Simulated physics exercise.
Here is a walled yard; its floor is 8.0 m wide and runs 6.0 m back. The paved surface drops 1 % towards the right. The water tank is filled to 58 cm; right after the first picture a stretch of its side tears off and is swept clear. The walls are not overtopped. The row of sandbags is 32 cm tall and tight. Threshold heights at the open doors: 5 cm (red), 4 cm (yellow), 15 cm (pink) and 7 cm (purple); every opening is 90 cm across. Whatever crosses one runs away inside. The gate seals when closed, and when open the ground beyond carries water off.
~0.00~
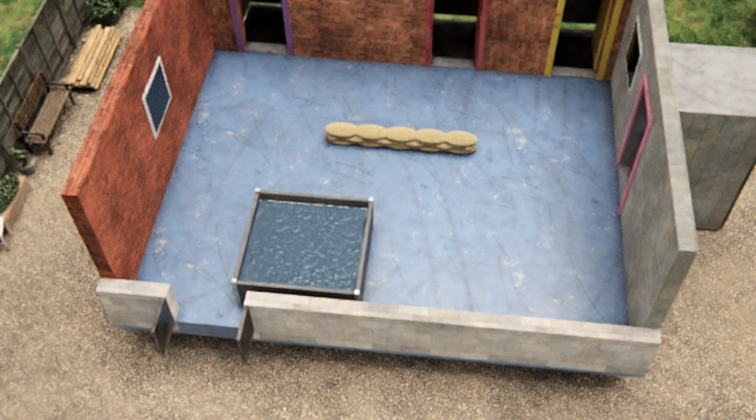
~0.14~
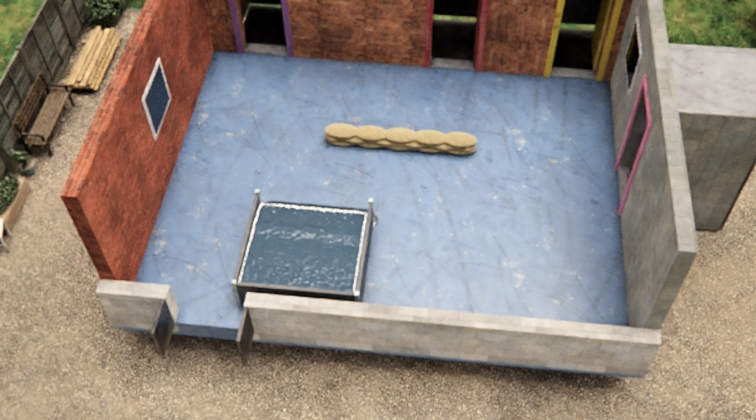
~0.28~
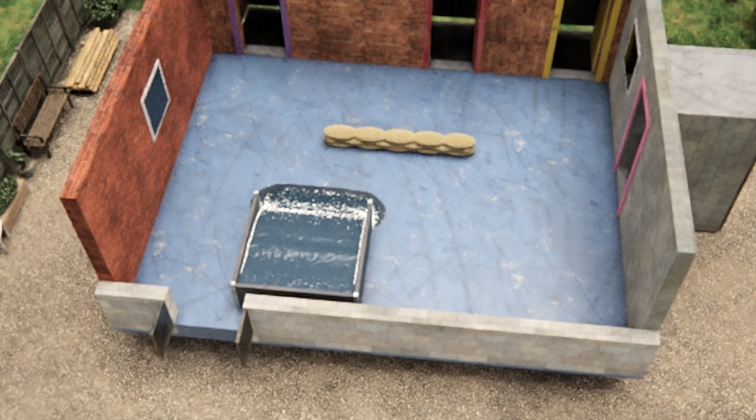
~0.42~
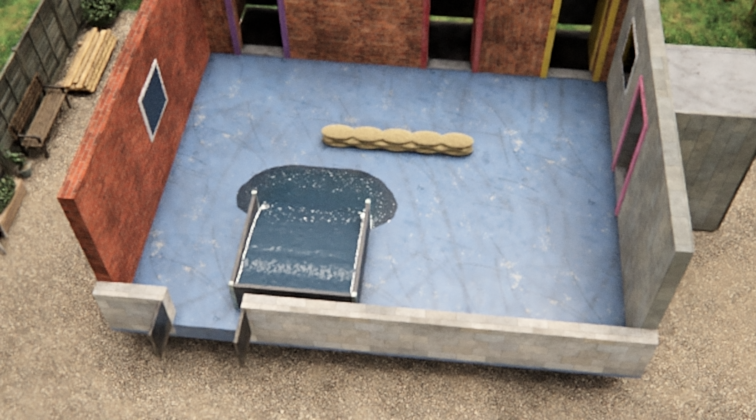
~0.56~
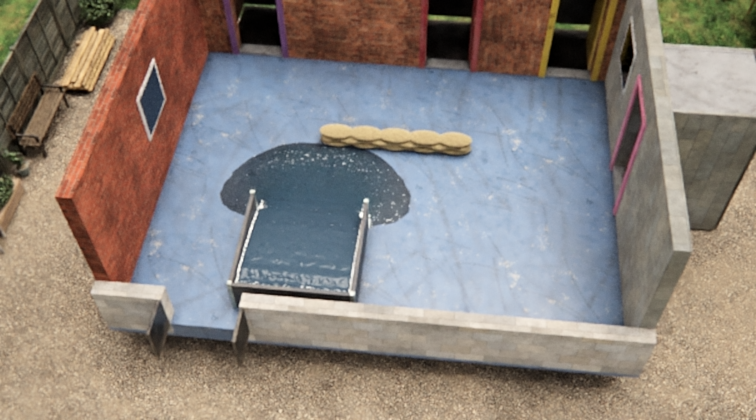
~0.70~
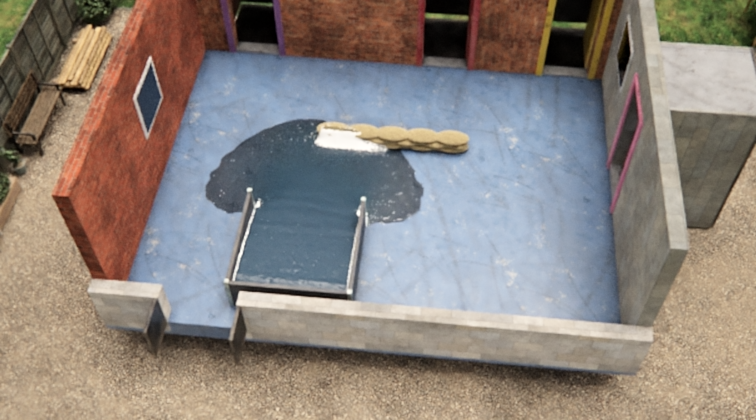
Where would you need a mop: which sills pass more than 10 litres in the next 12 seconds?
Within that time: At the red door it does not reach the limit; at the yellow door it goes over the limit; at the pink door it does not reach the limit; at the purple door it passes the limit.
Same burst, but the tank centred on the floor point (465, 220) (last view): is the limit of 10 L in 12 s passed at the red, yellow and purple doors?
Against that limit: Red past it, yellow above, purple not over.
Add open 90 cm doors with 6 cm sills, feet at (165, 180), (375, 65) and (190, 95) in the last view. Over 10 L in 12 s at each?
In turn: Below, under, past it.
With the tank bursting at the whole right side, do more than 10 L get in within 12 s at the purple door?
Against that limit: Purple not over.
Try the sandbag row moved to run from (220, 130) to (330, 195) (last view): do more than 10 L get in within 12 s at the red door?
Against that limit: Red past it.
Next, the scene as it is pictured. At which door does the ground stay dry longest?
It is the yellow one.
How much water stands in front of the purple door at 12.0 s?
Roughly 1.5 cm deep.
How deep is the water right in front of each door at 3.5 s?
In cm: Red 2, yellow 0, pink 15, purple 17.
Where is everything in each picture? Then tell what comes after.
The first frame shows the water tank at (305, 242) is whole and still, 58 cm deep.
In the second frame, water pours out on the water tank's far side and has run 1.0 m, to a hidden place; typically 8 cm deep outside, 58 cm at the water tank's back.
In the third frame, water pours out on the water tank's far side and has run 1.2 m, to a hidden place; typically 11 cm deep outside, 58 cm at the water tank's back.
In the fourth frame, water pours out on the water tank's far side and has run 1.4 m, to (380, 184); typically 9 cm deep outside, 56 cm at the water tank's back.
In the fifth frame, water pours out on the water tank's far side and has run 1.8 m, to (378, 161); typically 7 cm deep outside, 50 cm at the water tank's back.
In the sixth frame, the front is at (313, 122), 2.3 m from the gap on the water tank's far side; 5.5 m2 of floor is under water; 49 cm left at the back of the water tank.
After 1.4 s water covers 25 % of the floor and is deepest (36 cm) near (331, 150); red door not reached, yellow door not reached, pink door not reached, purple door not reached.
After 2.2 s water covers 35 % of the floor and is deepest (28 cm) near (340, 151); red door not reached, yellow door not reached, pink door not reached, purple door 20 cm at the sill, 13 L in.
After 3.5 s water covers 50 % of the floor and is deepest (20 cm) near (197, 77); red door 2 cm at the sill, 0 L in, yellow door not reached, pink door 15 cm at the sill, 0 L in, purple door 17 cm at the sill, 79 L in.
After 7.0 s water covers 85 % of the floor and is deepest (10 cm) near (622, 351); red door 3 cm at the sill, 0 L in, yellow door 6 cm at the sill, 7 L in, pink door 7 cm at the sill, 0 L in, purple door 5 cm at the sill, 122 L in.
After 12.0 s water covers 90 % of the floor and is deepest (9 cm) near (622, 340); red door 2 cm at the sill, 0 L in, yellow door 7 cm at the sill, 47 L in, pink door 8 cm at the sill, 0 L in, purple door 2 cm at the sill, 122 L in.
